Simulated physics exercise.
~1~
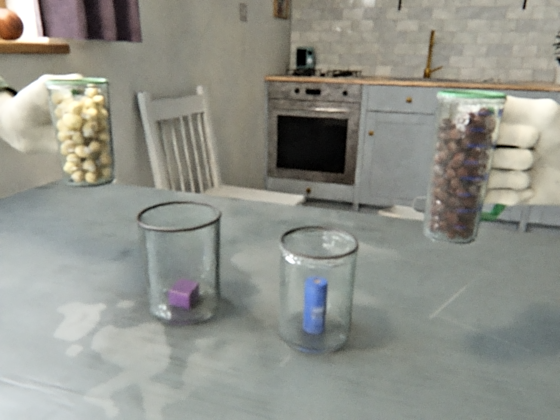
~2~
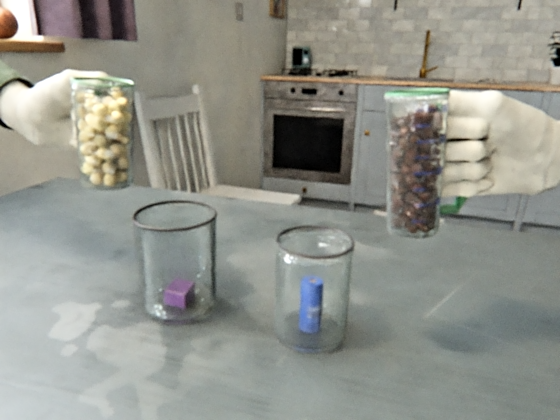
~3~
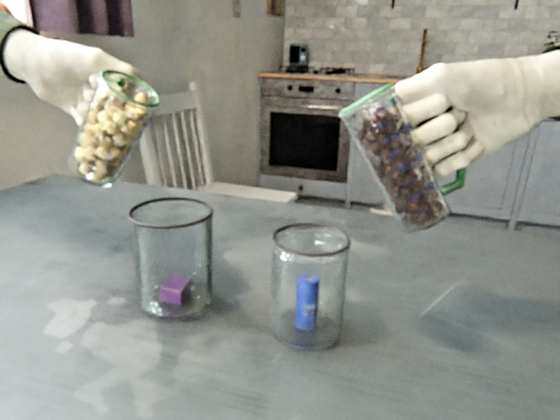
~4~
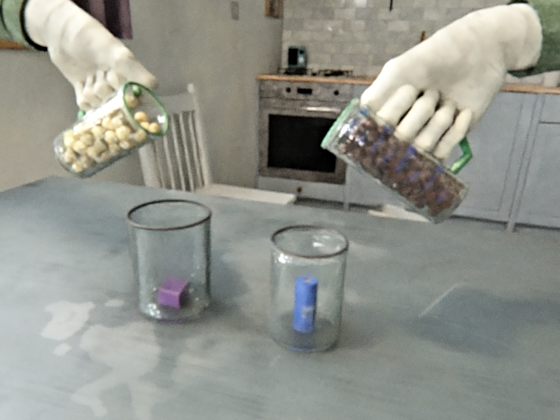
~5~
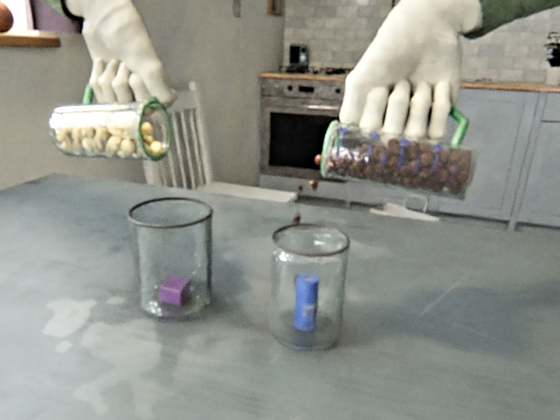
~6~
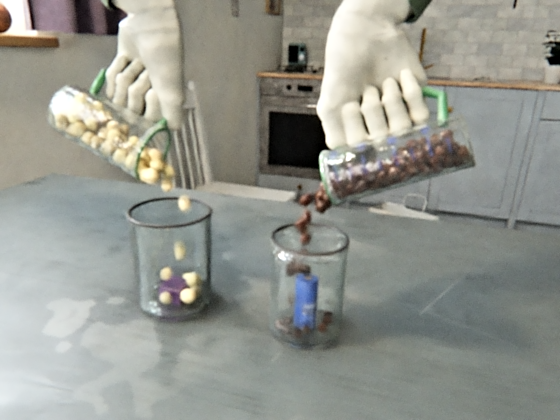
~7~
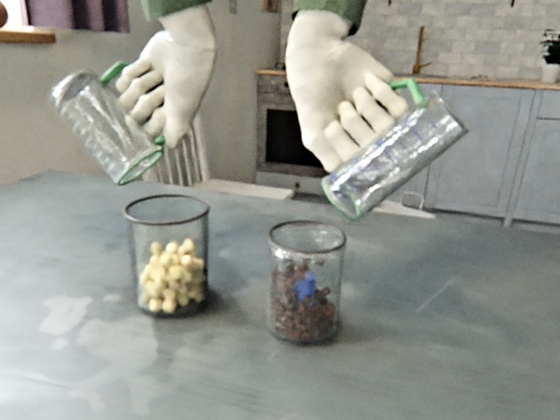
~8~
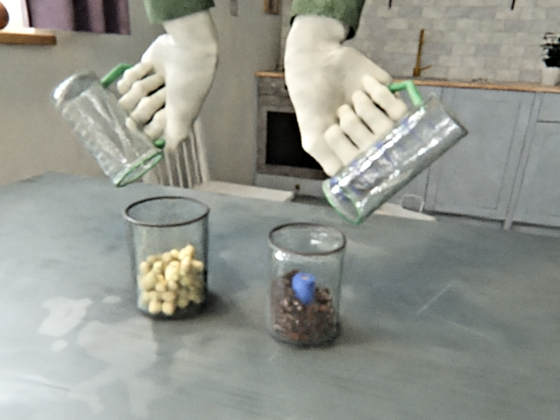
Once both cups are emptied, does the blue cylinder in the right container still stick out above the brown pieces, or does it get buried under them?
The blue cylinder still sticks out, with its top showing above the brown pieces. The purple block on the left is the one that ends up hidden.
